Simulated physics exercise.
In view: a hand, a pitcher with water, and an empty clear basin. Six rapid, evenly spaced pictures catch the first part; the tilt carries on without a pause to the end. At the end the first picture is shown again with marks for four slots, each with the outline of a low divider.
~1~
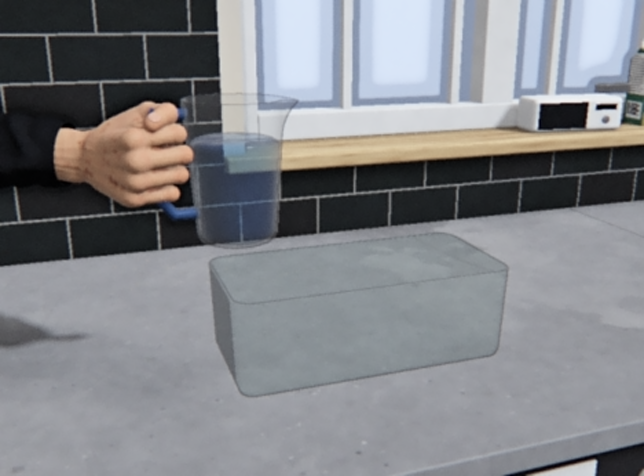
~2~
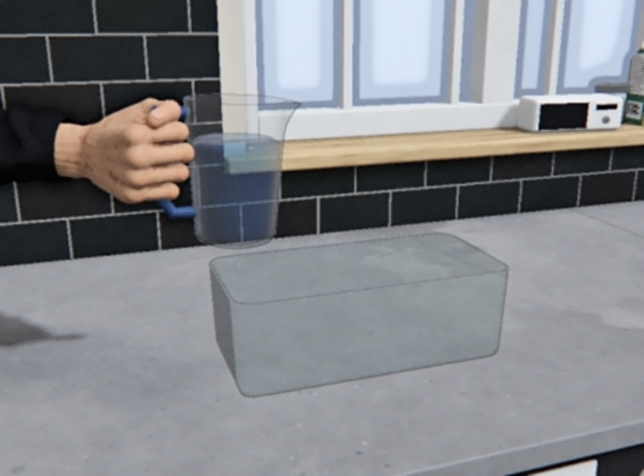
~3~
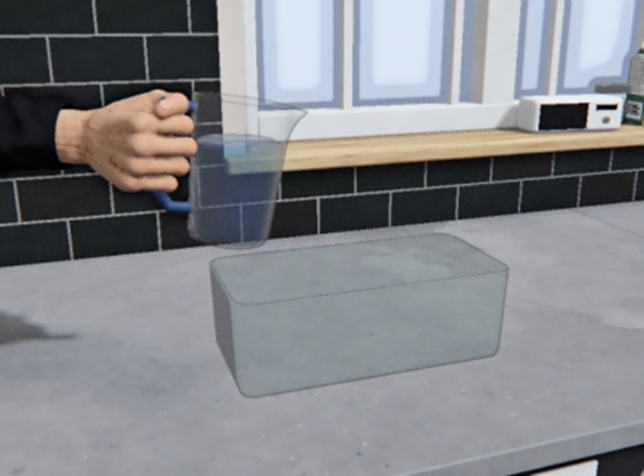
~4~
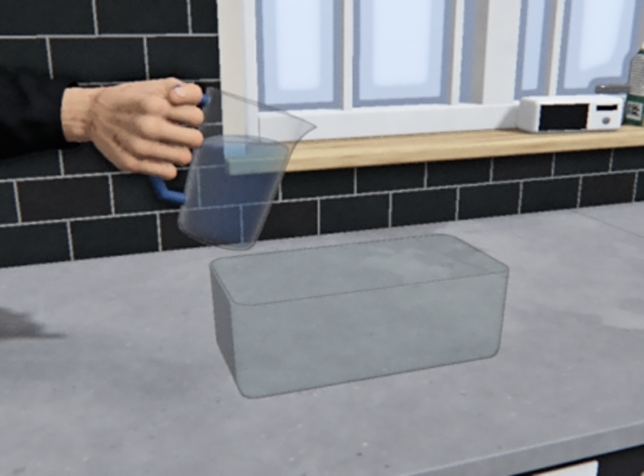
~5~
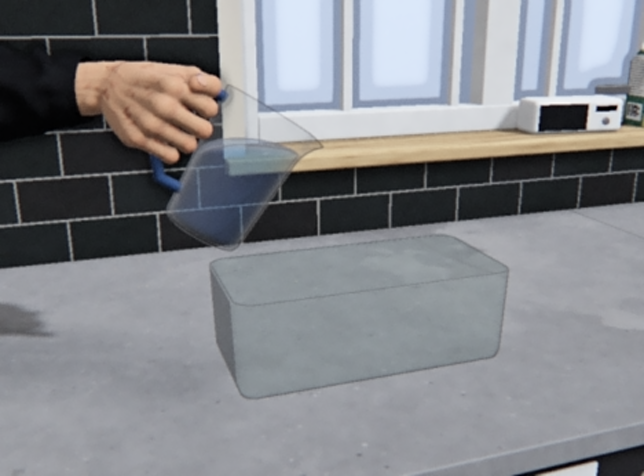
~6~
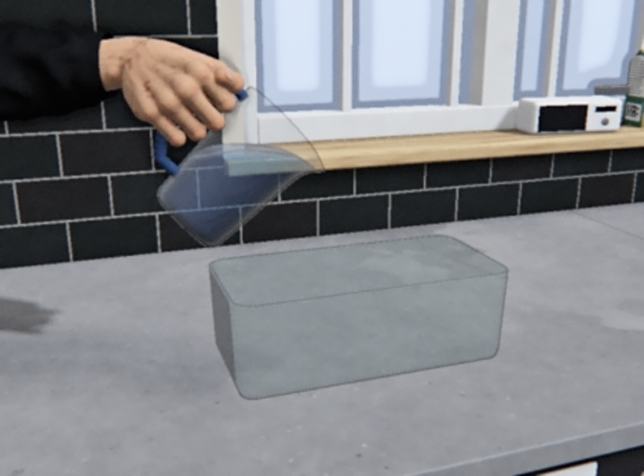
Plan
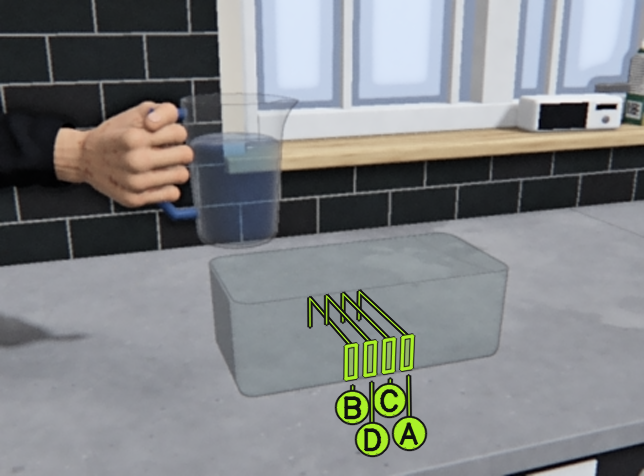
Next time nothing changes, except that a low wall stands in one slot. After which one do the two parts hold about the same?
The best place is D.
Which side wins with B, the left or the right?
The right one.
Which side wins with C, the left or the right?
The left side.
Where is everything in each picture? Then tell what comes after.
Upright, lip at (297, 99); basin from (237, 395) to (496, 351); nothing has left yet, in the first frame.
Tipped about 2°, lip at (299, 102); nothing has left yet, in the second frame.
Tipped about 9°, lip at (306, 111); nothing has left yet, in the third frame.
Tipped about 20°, lip at (315, 126); nothing has left yet, in the fourth frame.
Tipped about 33°, lip at (321, 146); nothing has left yet, in the fifth frame.
Tipped about 49°, lip at (323, 170); nothing has left yet, in the sixth frame.
In lime, A at (408, 376); B at (352, 385); C at (390, 379); D at (371, 382).
Choosing A, about 89 % ends left of the wall and 6 % right of it; 6 % is lost outside.
Choosing B, about 12 % ends left of the wall and 86 % right of it.
Choosing C, about 83 % ends left of the wall and 11 % right of it; 7 % is lost outside.
Choosing D, about 51 % ends left of the wall and 48 % right of it.
